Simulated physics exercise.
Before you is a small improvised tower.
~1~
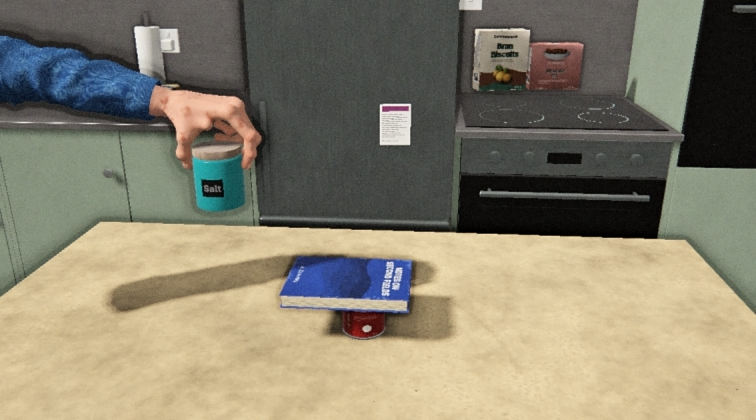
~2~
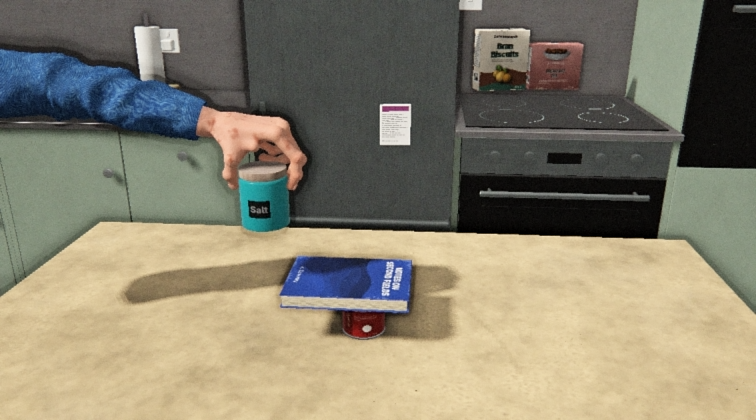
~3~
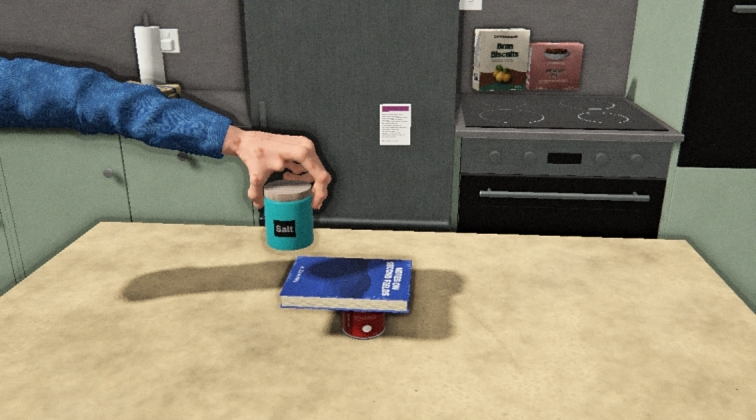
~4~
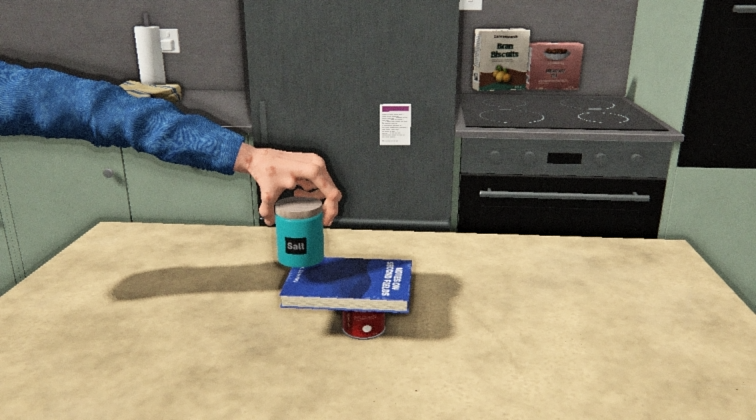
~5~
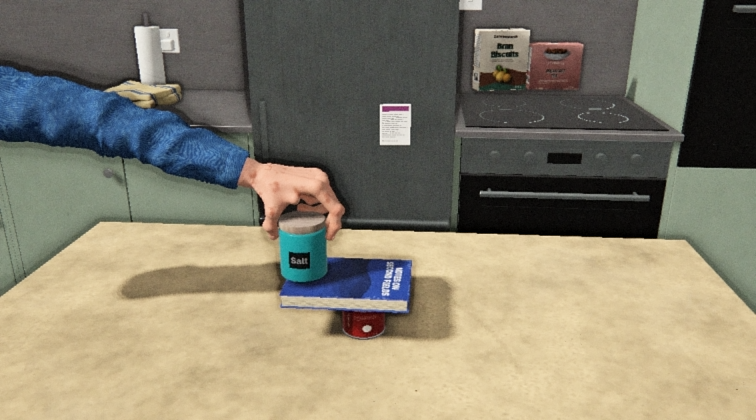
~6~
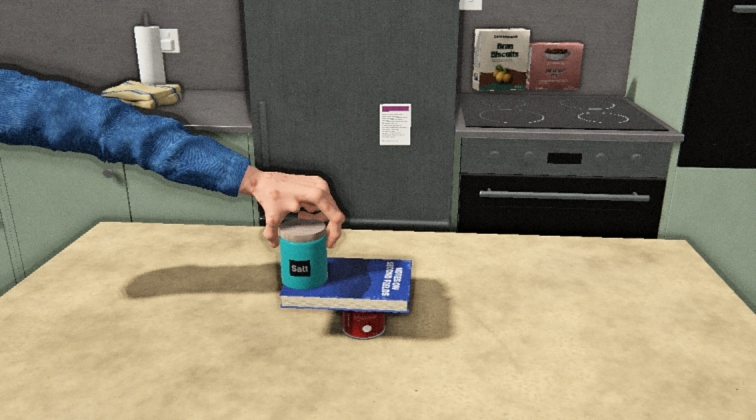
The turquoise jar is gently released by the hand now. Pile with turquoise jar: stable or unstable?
Unstable.
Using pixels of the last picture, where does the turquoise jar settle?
I'd say around (251, 308) in the last view.
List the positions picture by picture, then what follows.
In the first picture, coming down; turquoise jar (219, 175); blue book (349, 283).
In the second picture, coming down; turquoise jar (265, 196); blue book (349, 283).
In the third picture, coming down; turquoise jar (289, 214); blue book (349, 283).
In the fourth picture, coming down; turquoise jar (300, 231); blue book (349, 283).
In the fifth picture, coming down; turquoise jar (303, 245); blue book (349, 283).
In the sixth picture, set down, still held; turquoise jar (304, 253); blue book (349, 283).
Then, 0.30 s on from there, turquoise jar now fallen; blue book turned 28° from how it was put.
Then, 0.40 s on from there, blue book turned 57° from how it was put.
Then, 0.50 s on from there, blue book turned 54° from how it was put.
Then, 0.60 s on from there, blue book turned 40° from how it was put.
In the end, fallen, turquoise jar; toppled in the stack, blue book; red tin unmoved. At the end, from the last picture's camera, turquoise jar near (251, 308). The stack gives way.
